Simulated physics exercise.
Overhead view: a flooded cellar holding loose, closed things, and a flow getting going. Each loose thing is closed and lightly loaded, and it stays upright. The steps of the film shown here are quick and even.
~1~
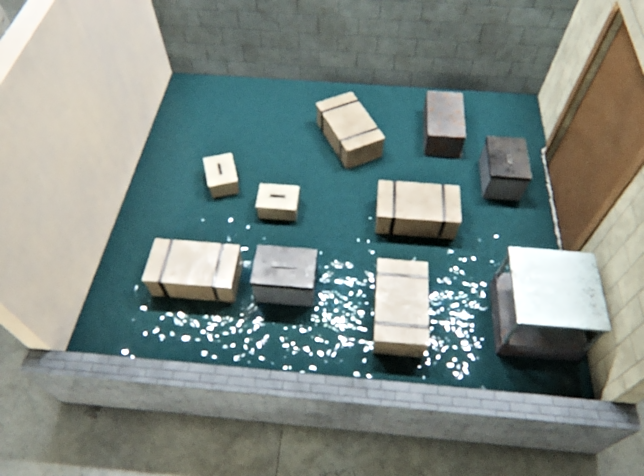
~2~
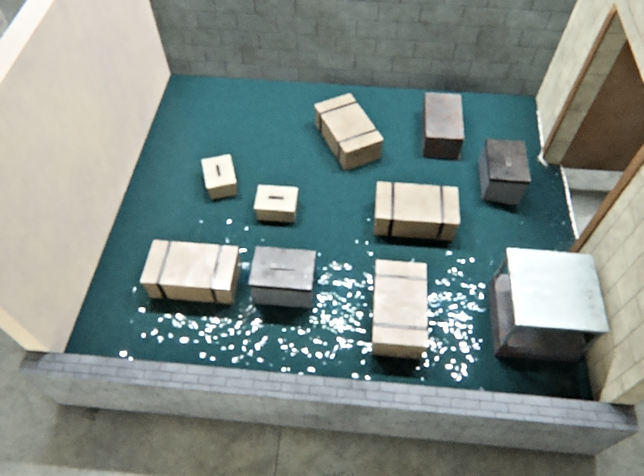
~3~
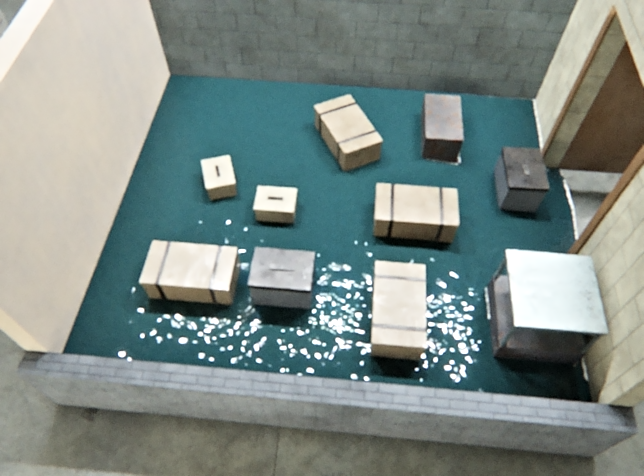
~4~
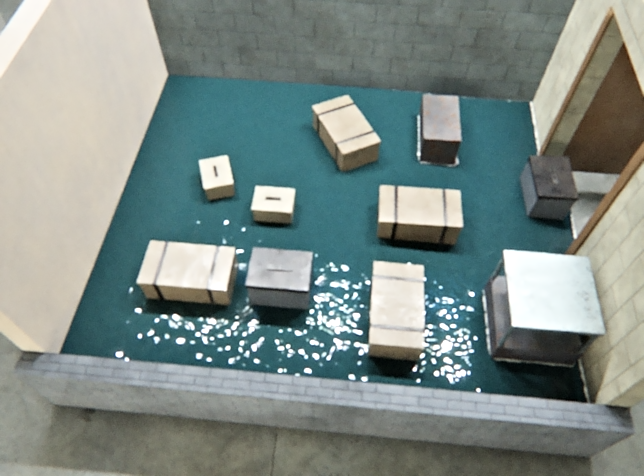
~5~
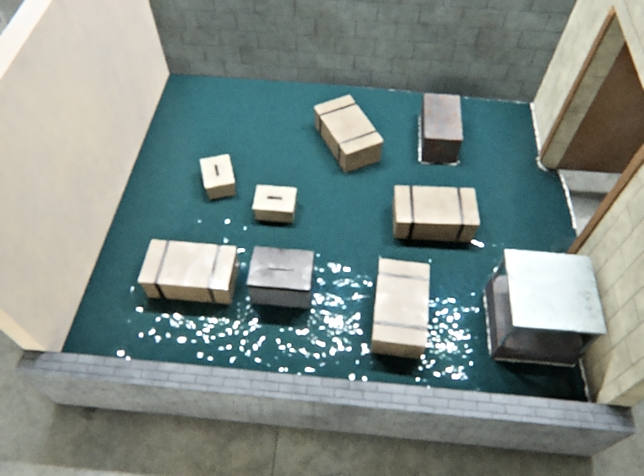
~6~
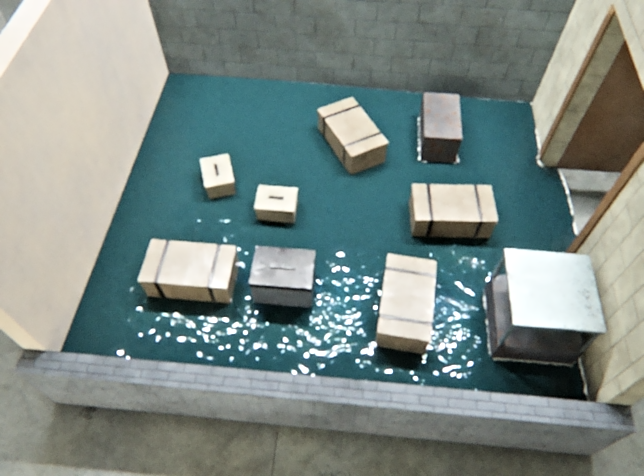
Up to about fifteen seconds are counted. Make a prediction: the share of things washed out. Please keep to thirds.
The share will most likely be no less than two thirds.
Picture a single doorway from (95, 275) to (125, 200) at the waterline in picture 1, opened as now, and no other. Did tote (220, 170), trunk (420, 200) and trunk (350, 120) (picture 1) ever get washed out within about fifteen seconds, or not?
My answer, each in turn: Lost, not lost, not lost.
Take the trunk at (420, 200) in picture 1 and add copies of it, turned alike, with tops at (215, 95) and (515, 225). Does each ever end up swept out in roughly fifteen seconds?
Remains, exits.
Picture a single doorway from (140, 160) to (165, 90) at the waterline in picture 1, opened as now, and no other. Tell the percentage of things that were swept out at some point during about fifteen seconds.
My figure is 50 in a hundred.
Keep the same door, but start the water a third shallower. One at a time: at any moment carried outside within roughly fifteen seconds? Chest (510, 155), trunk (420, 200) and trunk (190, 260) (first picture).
So, in the listed order, they end up flushed out, flushed out and not lost.
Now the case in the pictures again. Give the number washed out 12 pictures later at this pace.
It comes to 2.
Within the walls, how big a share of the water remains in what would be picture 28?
Close to 56 %.
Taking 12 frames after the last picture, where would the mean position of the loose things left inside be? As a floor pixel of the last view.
Their average sits at about pixel (382, 238).
A moment on, 1 of 8 are out; 7 afloat.
Next, 2 of 8 are out; 6 afloat.
Later, 4 of 8 are out; 4 afloat.
In the end, 6 of 8 are out; 2 afloat.
